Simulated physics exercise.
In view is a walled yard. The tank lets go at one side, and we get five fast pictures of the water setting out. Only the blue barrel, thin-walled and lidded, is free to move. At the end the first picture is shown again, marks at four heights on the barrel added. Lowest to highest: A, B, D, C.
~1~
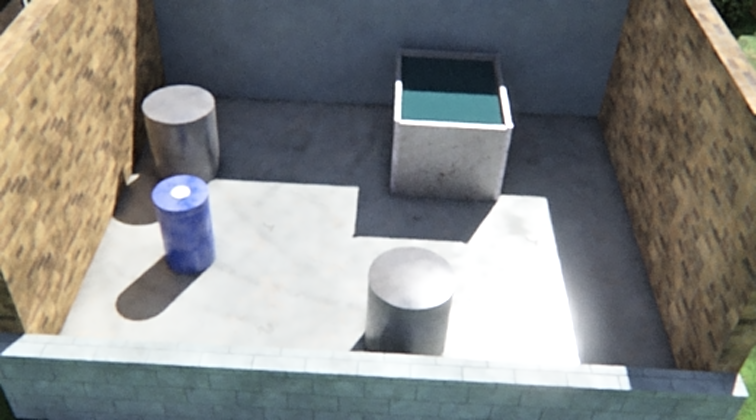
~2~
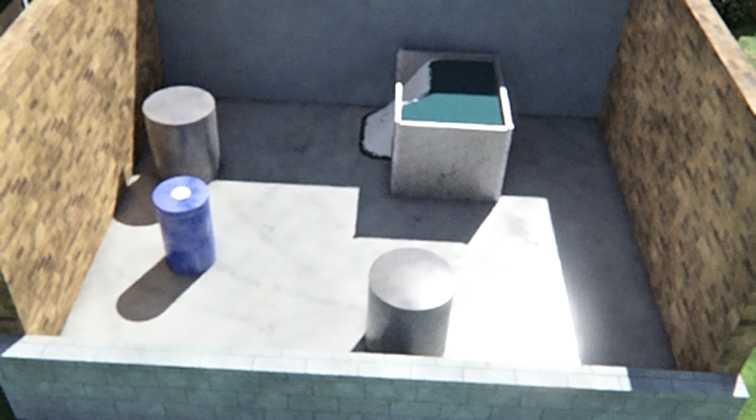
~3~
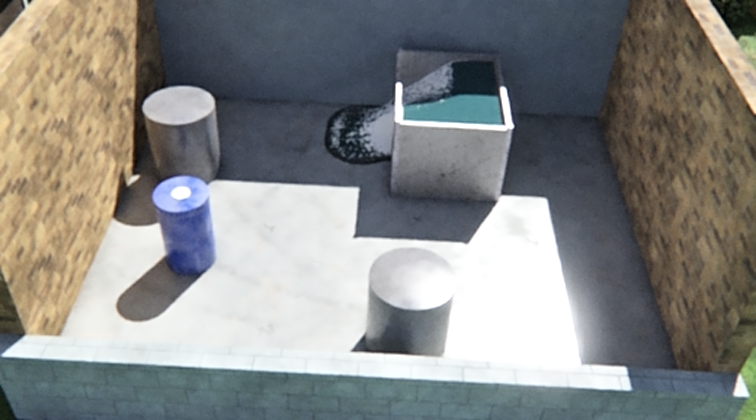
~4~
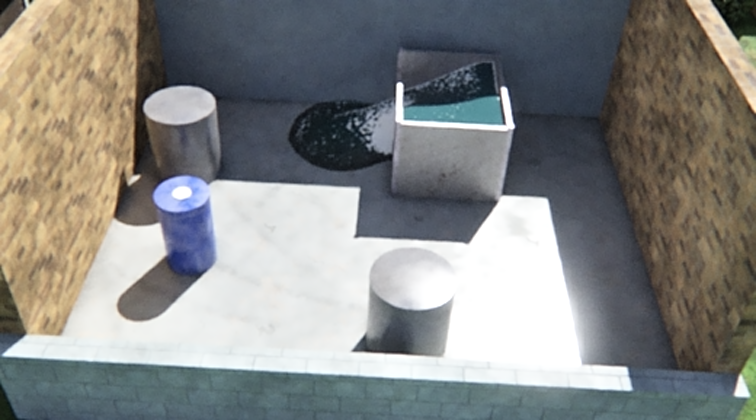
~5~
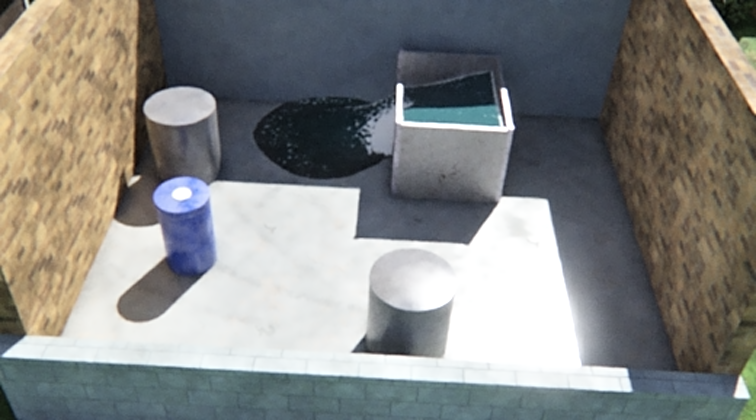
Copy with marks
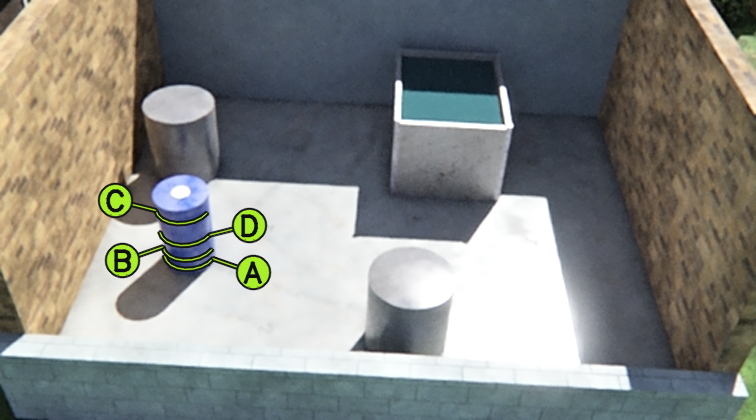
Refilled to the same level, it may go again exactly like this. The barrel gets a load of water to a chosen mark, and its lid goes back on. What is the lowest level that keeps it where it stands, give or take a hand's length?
B will do.
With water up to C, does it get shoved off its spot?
No.
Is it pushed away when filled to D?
No, that is safe.
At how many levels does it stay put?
Three of them.
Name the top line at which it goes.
The answer is A.
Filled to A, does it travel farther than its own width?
Yes, it does.
In lime, A at (184, 269); B at (183, 260); C at (177, 223); D at (180, 245); from the bottom up A, B, D, C.
With A, it is pushed about twice its own width away.
With B, it does not move.
With C, it does not move.
With D, it does not move.
